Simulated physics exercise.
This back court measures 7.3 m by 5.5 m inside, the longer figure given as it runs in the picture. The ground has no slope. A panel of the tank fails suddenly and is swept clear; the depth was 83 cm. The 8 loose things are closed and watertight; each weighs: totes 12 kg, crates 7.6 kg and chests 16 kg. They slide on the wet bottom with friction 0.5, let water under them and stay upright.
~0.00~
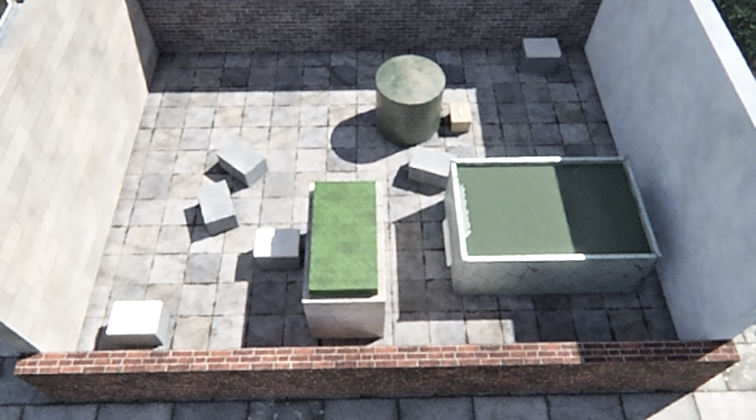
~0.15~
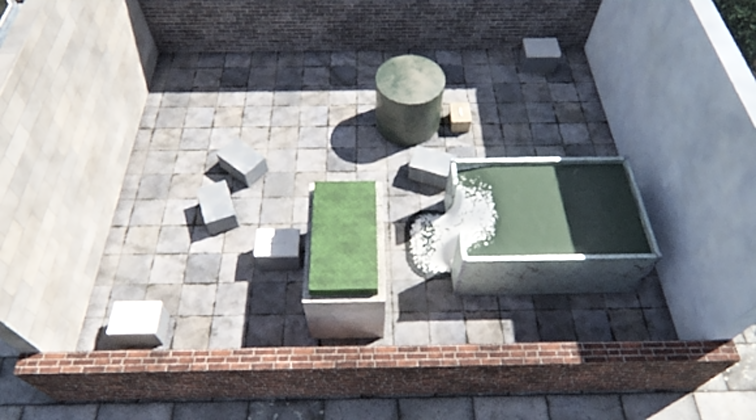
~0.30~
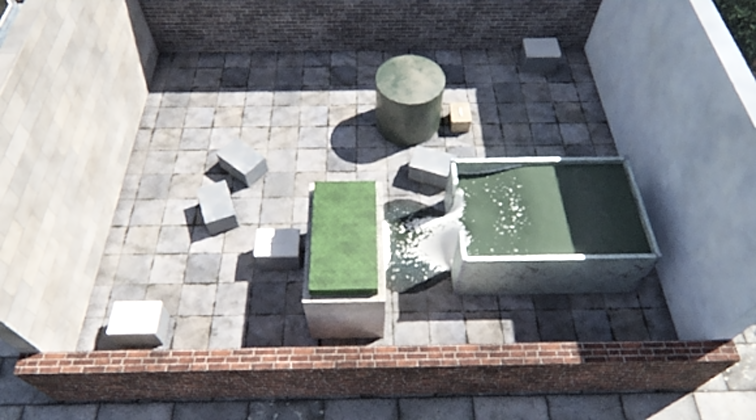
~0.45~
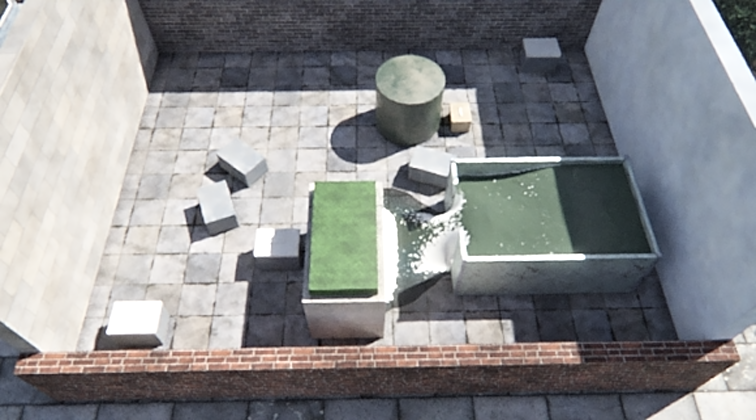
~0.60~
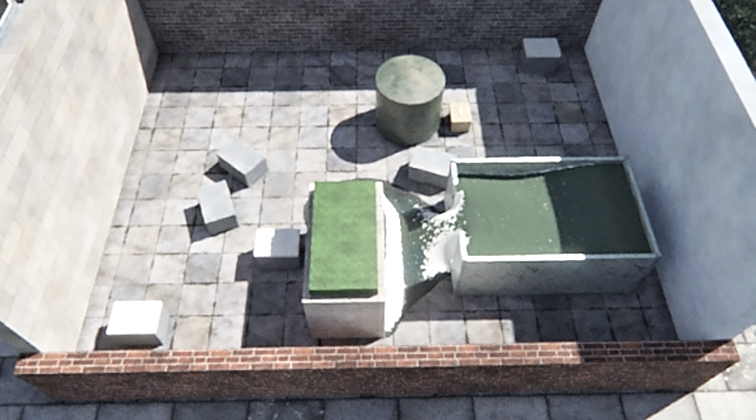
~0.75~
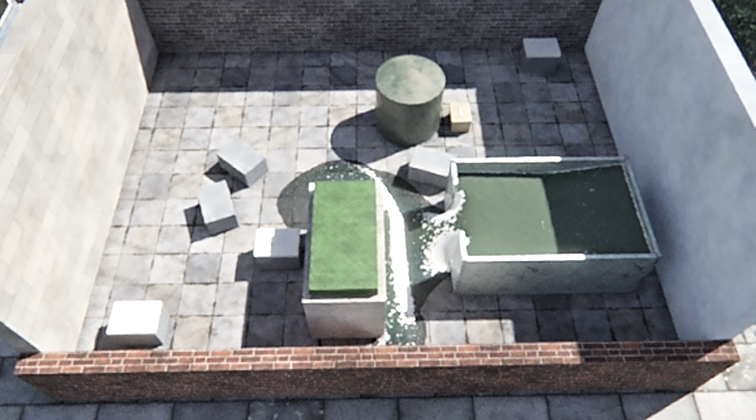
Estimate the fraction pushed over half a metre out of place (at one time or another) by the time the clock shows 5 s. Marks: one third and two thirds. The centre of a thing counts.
That comes to less than a third.
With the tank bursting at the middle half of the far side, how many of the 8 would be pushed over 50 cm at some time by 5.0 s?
In that case 3 of them.
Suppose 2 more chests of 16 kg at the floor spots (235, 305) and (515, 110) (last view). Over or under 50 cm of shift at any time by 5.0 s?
In turn: Short of it, short of it.
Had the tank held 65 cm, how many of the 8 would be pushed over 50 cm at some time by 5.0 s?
Then 1.
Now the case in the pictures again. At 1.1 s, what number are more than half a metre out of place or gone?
I count 0.
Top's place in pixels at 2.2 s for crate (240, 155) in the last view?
Near (194, 145).
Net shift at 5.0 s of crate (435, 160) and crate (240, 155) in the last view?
In turn: 0 cm, 140 cm.
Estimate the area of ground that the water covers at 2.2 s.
Some 22 m2.
After 1.1 s 0 of 8 are over 50 cm from their spots; 0 afloat.
After 2.2 s 1 of 8 are over 50 cm from their spots; 0 afloat.
After 3.5 s 1 of 8 are over 50 cm from their spots; 1 afloat.
After 5.0 s 1 of 8 are over 50 cm from their spots, and 1 have been at some point; 1 afloat.
